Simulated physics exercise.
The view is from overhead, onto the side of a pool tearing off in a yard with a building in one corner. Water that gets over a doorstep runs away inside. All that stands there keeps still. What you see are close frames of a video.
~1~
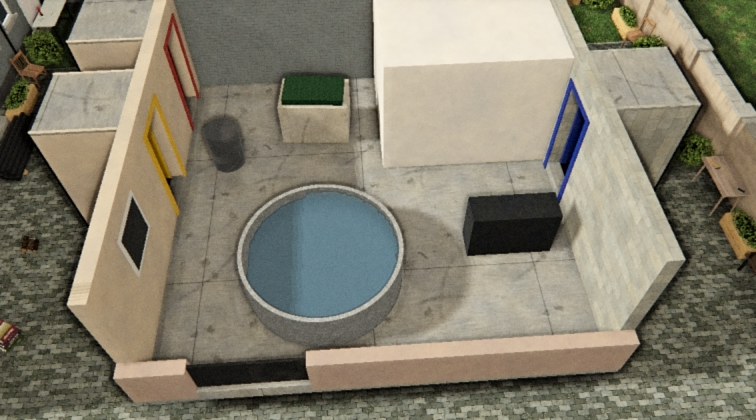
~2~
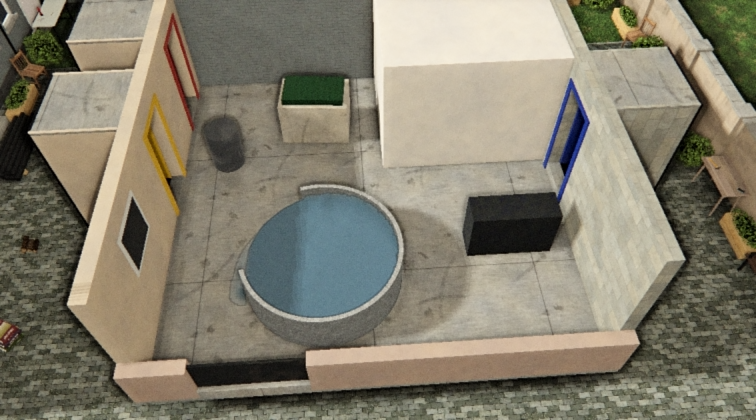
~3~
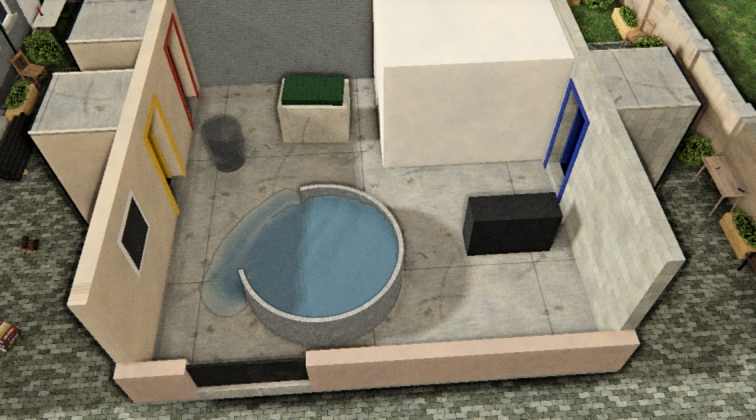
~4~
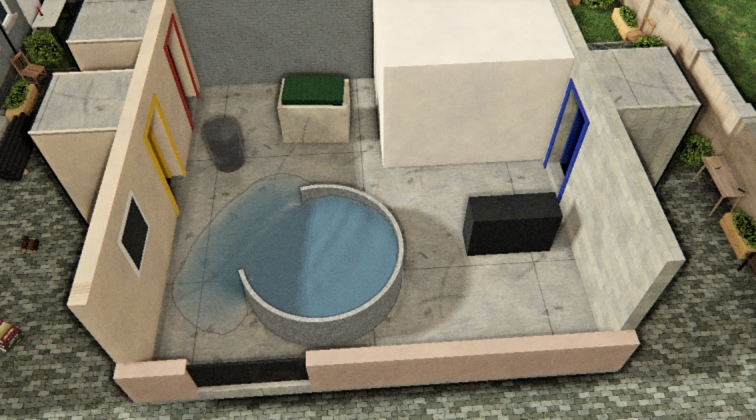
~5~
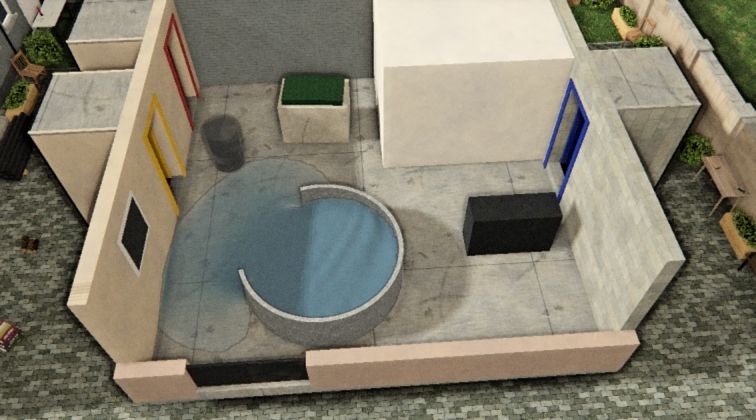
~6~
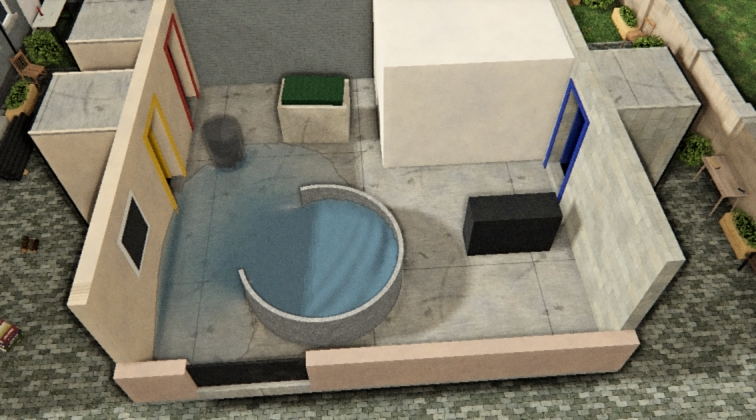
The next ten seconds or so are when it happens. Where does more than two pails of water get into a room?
In order: The blue door never exceeds two buckets; the yellow door exceeds two buckets; the red door exceeds two buckets.
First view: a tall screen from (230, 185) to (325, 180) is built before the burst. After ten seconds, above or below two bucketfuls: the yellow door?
The way I read it, the yellow door surpasses the mark.
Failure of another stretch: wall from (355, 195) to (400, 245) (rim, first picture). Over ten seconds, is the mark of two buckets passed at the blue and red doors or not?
In order, the blue door one overshoots, the red door one remains short.
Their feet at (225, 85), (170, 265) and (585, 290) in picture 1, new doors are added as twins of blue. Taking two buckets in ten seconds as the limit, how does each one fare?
The first clears the line, the next clears the line, the last misses the line.
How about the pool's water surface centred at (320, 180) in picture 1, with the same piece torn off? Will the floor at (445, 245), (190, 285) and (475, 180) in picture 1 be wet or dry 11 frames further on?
I'd call them still dry, watered and still dry, in the order asked.
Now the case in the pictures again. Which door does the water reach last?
That's the blue door.
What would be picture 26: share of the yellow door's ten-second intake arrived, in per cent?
The figure is near 60 per cent.
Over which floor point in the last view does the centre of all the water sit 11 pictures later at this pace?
Roughly (261, 237).
A moment on, water covers 35 % of the floor; the blue door not reached, the yellow door far over two buckets in, the red door wet at the sill, nothing in.
Next, water covers 45 % of the floor; the blue door not reached, the yellow door far over two buckets in, the red door wet at the sill, nothing in.
Then, water covers 55 % of the floor; the blue door not reached, the yellow door far over two buckets in, the red door under two buckets in.
Later, water covers 90 % of the floor; the blue door not reached, the yellow door far over two buckets in, the red door over two buckets in.
In the end, water covers 100 % of the floor; the blue door wet at the sill, nothing in, the yellow door far over two buckets in, the red door over two buckets in.
